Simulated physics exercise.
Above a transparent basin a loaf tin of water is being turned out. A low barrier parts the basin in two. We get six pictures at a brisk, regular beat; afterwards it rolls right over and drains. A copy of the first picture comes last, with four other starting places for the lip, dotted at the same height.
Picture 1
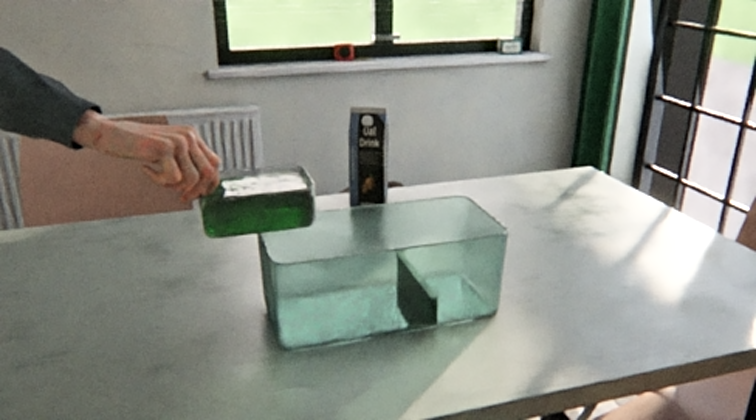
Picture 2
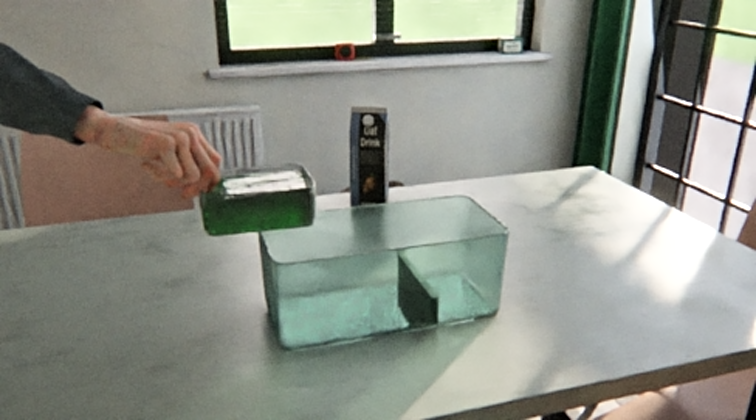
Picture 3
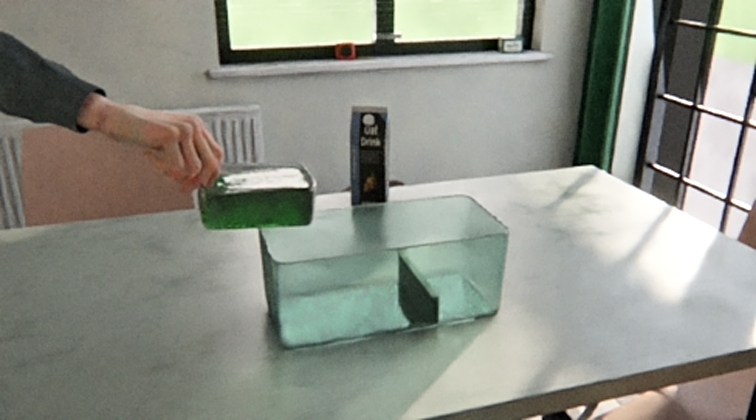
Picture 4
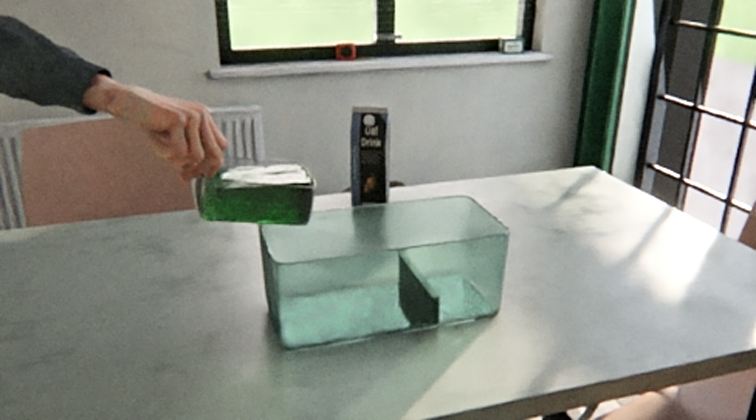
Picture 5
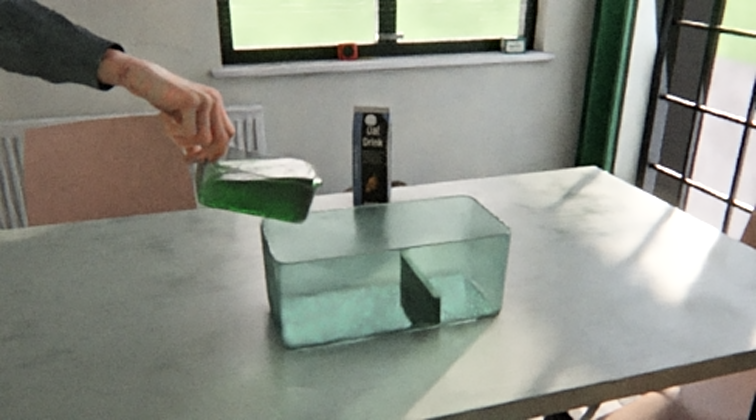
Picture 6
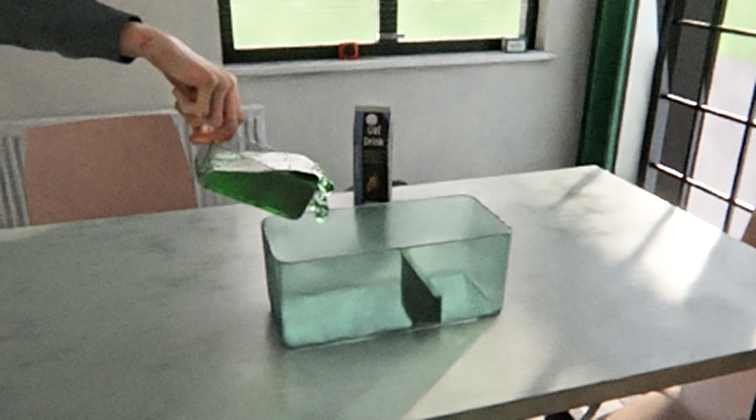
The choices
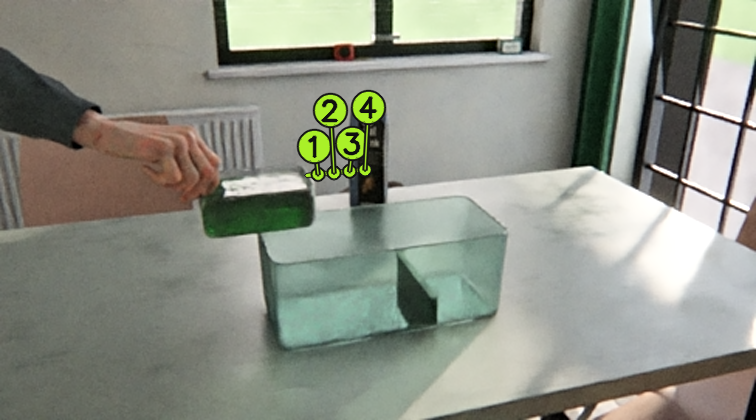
A hand held a clear container of green water above the left side of a see-through basin with a low divider, then slowly tilted it to the right until water began spilling over its lip.
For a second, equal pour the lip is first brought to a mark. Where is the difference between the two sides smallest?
Choose 3.
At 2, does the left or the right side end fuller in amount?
The left one.
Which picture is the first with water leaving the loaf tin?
In picture 5.
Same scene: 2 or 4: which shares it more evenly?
Dot 4.
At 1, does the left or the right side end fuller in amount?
The left side.
On the marked copy, 1 at (318, 174); 2 at (334, 172); 3 at (349, 171); 4 at (365, 169).
With 1, about 96 % ends left of the wall and 3 % right of it.
With 2, about 86 % ends left of the wall and 14 % right of it.
With 3, about 49 % ends left of the wall and 51 % right of it.
With 4, about 31 % ends left of the wall and 68 % right of it.
